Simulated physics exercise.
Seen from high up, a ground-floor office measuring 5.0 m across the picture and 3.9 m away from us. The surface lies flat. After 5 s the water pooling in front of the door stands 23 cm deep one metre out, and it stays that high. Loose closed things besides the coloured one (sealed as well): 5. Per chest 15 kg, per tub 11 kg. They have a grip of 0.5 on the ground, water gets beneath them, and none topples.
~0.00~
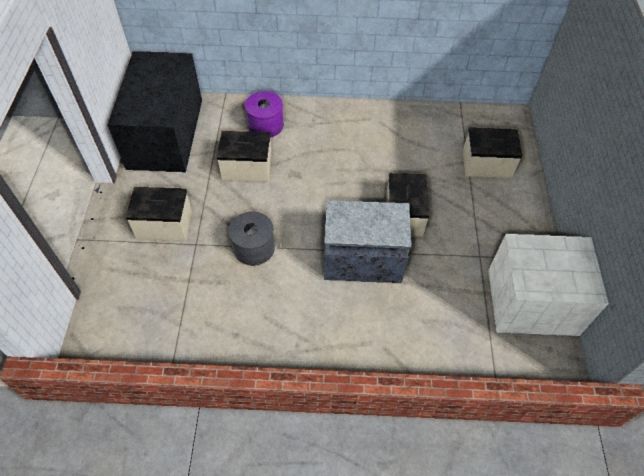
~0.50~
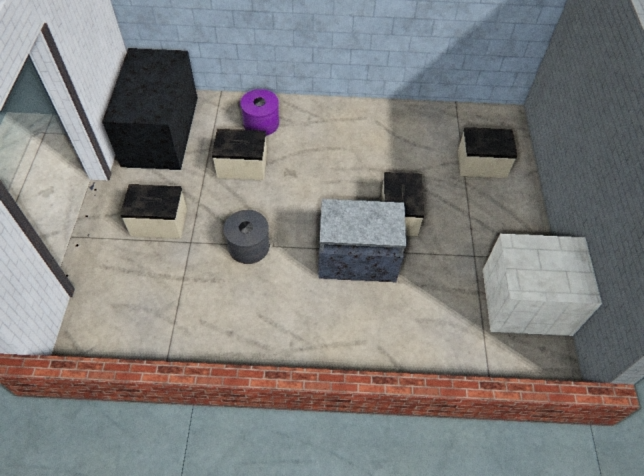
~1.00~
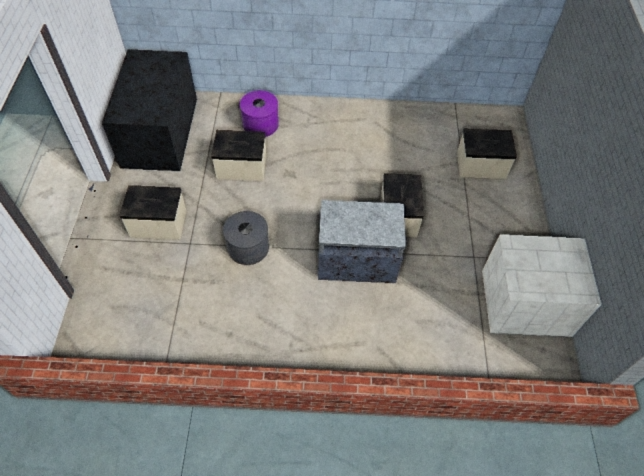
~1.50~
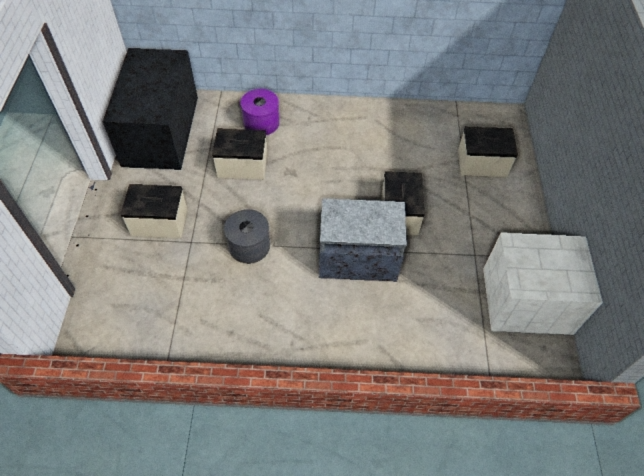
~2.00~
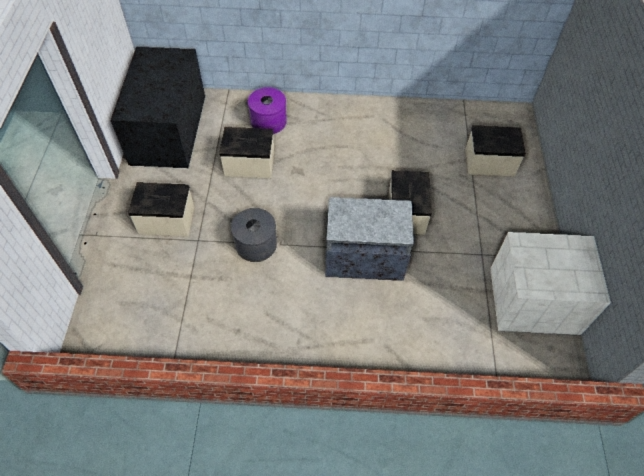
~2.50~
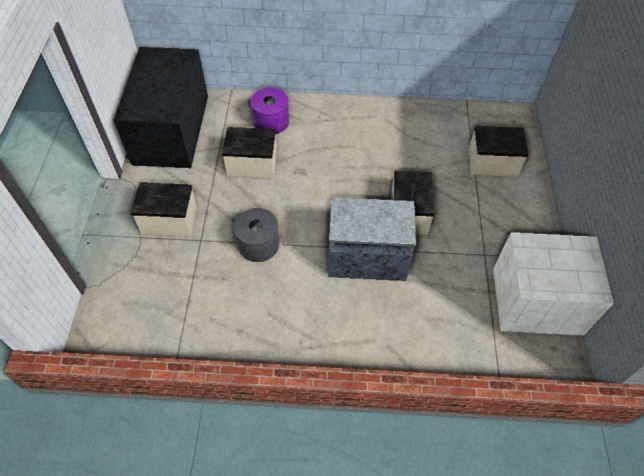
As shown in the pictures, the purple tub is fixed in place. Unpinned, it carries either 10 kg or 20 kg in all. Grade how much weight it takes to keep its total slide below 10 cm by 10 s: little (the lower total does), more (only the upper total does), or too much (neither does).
Grade: More.
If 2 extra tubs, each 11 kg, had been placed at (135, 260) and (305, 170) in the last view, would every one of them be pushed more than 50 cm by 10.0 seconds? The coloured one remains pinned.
Above the mark, then above the mark.
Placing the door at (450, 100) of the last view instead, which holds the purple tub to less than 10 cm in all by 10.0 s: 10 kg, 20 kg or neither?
If so, then the first option suffices.
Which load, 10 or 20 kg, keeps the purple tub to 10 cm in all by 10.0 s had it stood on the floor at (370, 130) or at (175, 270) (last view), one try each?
The first time the greater option is needed; the second time both options come up short.
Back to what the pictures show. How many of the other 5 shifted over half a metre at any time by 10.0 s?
I count 4.
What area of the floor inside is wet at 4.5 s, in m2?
At that time the wet patch spans about 5.0 m2.
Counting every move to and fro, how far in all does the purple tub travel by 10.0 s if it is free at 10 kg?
Total path: Roughly 20 cm.
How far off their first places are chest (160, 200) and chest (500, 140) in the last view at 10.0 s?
Respectively 450 and 30 centimetres.
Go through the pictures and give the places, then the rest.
In the first picture, the purple tub at (264, 104) rests on the ground; 0.0 m2 under water; 0 of 6 have shifted.
In the second picture, the purple tub at (260, 102) rests on the ground; water covers 0.0 m2; 0 of 6 have shifted.
In the third picture, the purple tub at (259, 103) rests on the ground; water covers 0.0 m2; 0 of 6 have shifted.
In the fourth picture, the purple tub at (260, 102) rests on the ground; water covers 0.0 m2; 0 of 6 have shifted.
In the fifth picture, the purple tub at (267, 101), on the bottom; 0.0 m2 under water; 0 of 6 have shifted.
In the sixth picture, the purple tub at (270, 101), on the bottom; 0.5 m2 under water; 0 of 6 have shifted.
After 3.5 s the purple tub would be 0 cm from its start with 10 kg and 0 cm from its start with 20 kg; 0 cm of water round it then.
After 4.5 s the purple tub would be 0 cm from its start with 10 kg and 0 cm from its start with 20 kg; 0 cm of water round it then.
After 7.0 s the purple tub would be 17 cm from its start with 10 kg and 0 cm from its start with 20 kg; 5 cm of water round it then.
After 10.0 s the purple tub would be 20 cm from its start with 10 kg and 0 cm from its start with 20 kg; 5 cm of water round it then.
